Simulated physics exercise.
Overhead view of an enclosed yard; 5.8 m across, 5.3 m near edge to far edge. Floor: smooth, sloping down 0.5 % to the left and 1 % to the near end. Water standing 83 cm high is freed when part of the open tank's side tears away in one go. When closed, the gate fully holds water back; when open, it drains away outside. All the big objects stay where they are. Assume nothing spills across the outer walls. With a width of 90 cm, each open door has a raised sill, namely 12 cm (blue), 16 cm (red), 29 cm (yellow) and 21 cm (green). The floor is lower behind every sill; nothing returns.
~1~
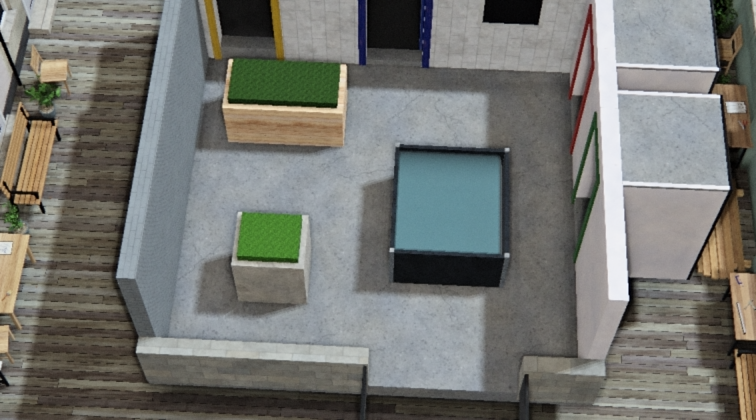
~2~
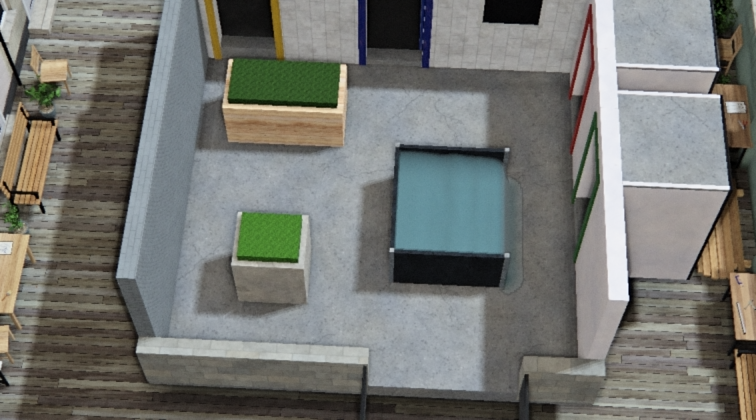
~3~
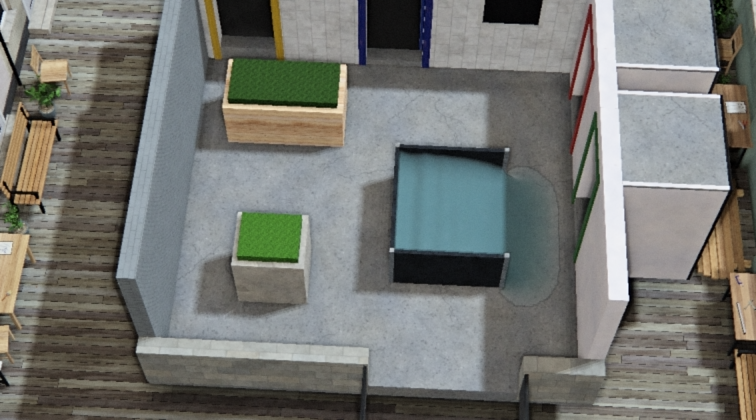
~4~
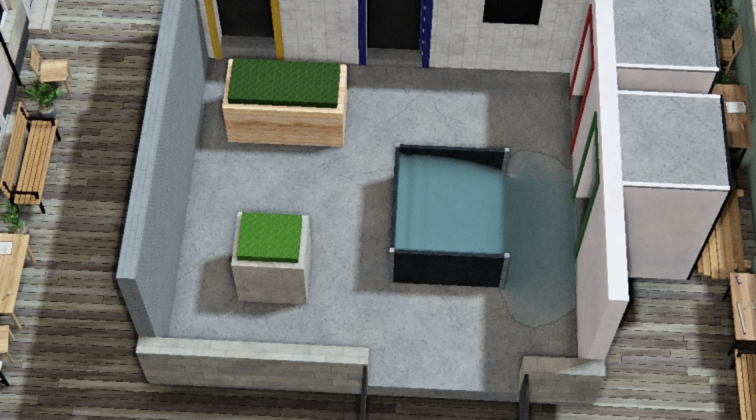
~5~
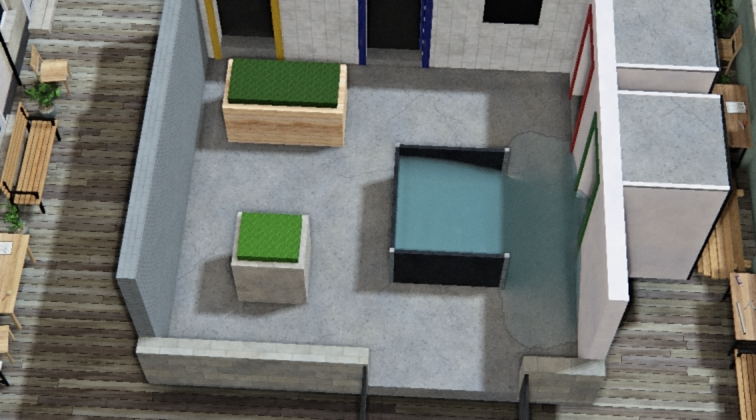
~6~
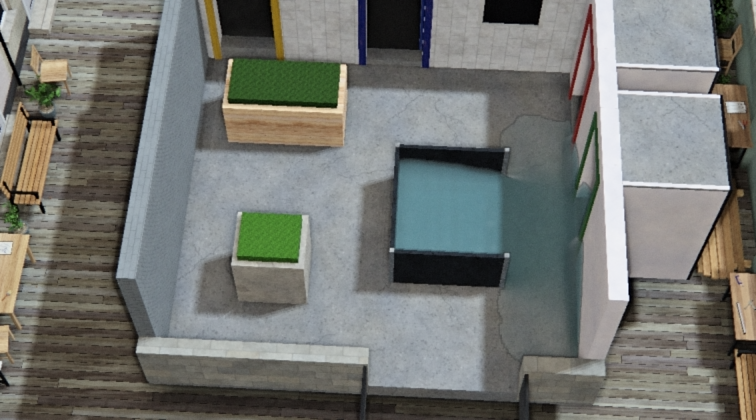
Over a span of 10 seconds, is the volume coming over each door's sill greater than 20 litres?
Blue door: Limit unbroken, red door: Limit unbroken, yellow door: Limit unbroken, green door: Limit broken.
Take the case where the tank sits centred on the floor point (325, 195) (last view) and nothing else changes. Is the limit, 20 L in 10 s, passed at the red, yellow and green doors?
So the red door tops the limit, the yellow door keeps within it and the green door tops the limit.
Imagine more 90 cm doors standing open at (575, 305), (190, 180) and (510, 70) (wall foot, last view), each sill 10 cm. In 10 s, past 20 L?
Note, doorways in listed order: Goes beyond, stays short, goes beyond.
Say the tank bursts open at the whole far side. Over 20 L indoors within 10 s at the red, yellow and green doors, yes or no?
Then it goes red too high, yellow fine, green fine.
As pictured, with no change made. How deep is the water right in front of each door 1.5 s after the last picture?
Door by door, in cm: Blue reads 2, red reads 12, yellow reads 0, green reads 30.
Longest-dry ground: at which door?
Looks like the yellow door.
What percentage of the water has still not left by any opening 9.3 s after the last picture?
Still there: Roughly 66 %.
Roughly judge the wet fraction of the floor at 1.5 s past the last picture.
Some 40 per cent of it.
Then, 0.7 s after the last picture water covers 20 % of the floor and is deepest (52 cm) near (574, 379); blue door not reached, red door 15 cm at the sill, 0 L in, yellow door not reached, green door 49 cm at the sill, 196 L in.
Then, 1.5 s after the last picture water covers 40 % of the floor and is deepest (40 cm) near (574, 379); blue door 2 cm at the sill, 0 L in, red door 12 cm at the sill, 1 L in, yellow door not reached, green door 30 cm at the sill, 296 L in.
Then, 2.8 s after the last picture water covers 65 % of the floor and is deepest (20 cm) near (561, 378); blue door 7 cm at the sill, 0 L in, red door 11 cm at the sill, 1 L in, yellow door 3 cm at the sill, 0 L in, green door 12 cm at the sill, 311 L in.
Then, 5.3 s after the last picture water covers 95 % of the floor and is deepest (13 cm) near (185, 226); blue door 3 cm at the sill, 0 L in, red door 6 cm at the sill, 2 L in, yellow door 10 cm at the sill, 0 L in, green door 7 cm at the sill, 312 L in.
Then, 9.3 s after the last picture water covers 95 % of the floor and is deepest (11 cm) near (166, 359); blue door 4 cm at the sill, 0 L in, red door 3 cm at the sill, 2 L in, yellow door 6 cm at the sill, 0 L in, green door 4 cm at the sill, 312 L in.
